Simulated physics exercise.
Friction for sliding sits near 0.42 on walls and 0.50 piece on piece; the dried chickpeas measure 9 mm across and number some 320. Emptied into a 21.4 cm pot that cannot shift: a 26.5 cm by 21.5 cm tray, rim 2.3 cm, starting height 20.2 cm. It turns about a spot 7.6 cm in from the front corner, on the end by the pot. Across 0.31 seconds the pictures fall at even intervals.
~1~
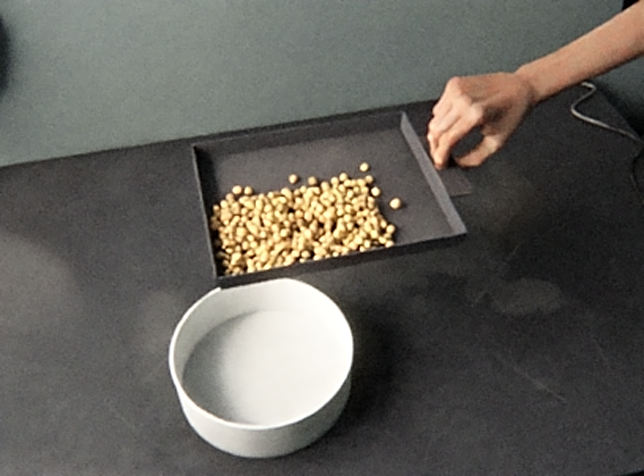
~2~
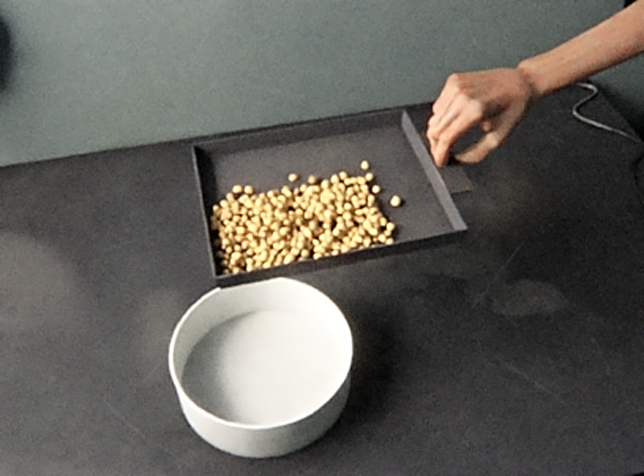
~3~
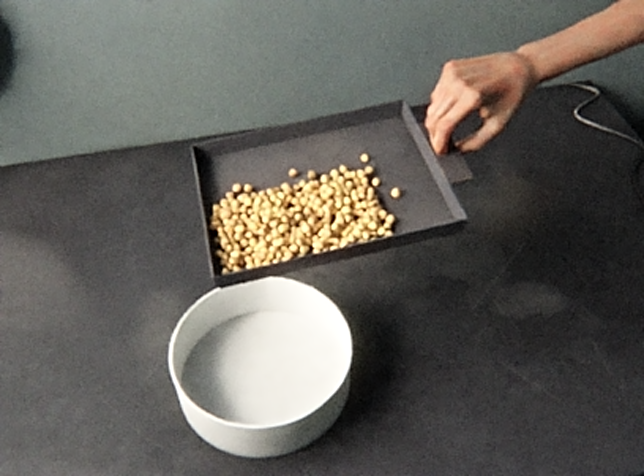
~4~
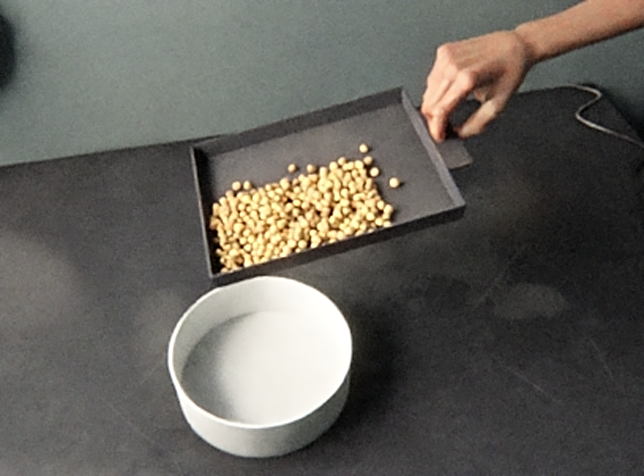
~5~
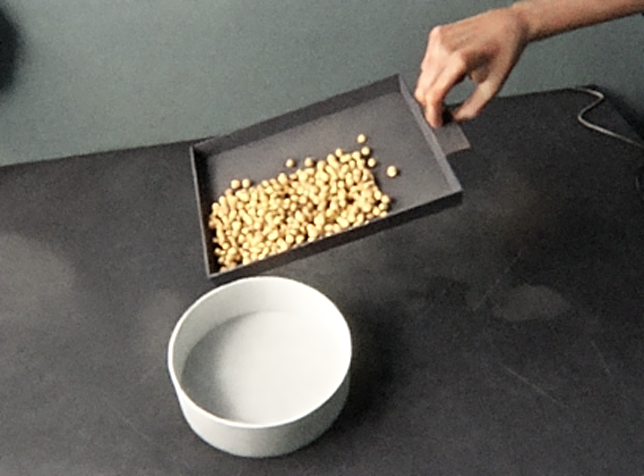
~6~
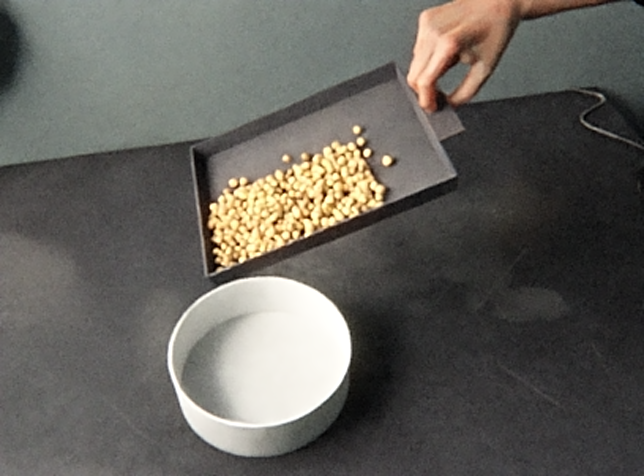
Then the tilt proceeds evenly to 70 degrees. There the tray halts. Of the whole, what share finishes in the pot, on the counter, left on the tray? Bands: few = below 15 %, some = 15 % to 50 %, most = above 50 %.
Pot: Few, counter: Few, tray: Most.
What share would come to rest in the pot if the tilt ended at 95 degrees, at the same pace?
It would land at about 20 percent.
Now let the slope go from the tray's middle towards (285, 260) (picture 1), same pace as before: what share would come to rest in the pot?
Some 20 per cent.
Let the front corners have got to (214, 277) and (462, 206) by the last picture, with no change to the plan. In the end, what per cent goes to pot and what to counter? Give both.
The pot gets 10 and the counter 0.
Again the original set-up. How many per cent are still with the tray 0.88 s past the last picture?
Close to 95 in a hundred.
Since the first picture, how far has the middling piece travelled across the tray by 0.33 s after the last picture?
By then it sits near 3 cm from where it began.
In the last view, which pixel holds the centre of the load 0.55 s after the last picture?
The middle of the load should be near (220, 209) then.
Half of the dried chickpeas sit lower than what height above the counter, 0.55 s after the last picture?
Around 24 cm up.
Then, 0.33 s after the last picture, tilt 44 degrees; the tray holds 100 %, the pot 0 %.
Then, 0.55 s after the last picture, tilt 61 degrees; the tray holds 100 %, the pot 0 %.
Then, 0.88 s after the last picture, tilt 70 degrees; the tray holds 95 %, the pot 0 %.
In the end, pot 0 %, counter 5 %, tray 95 %.
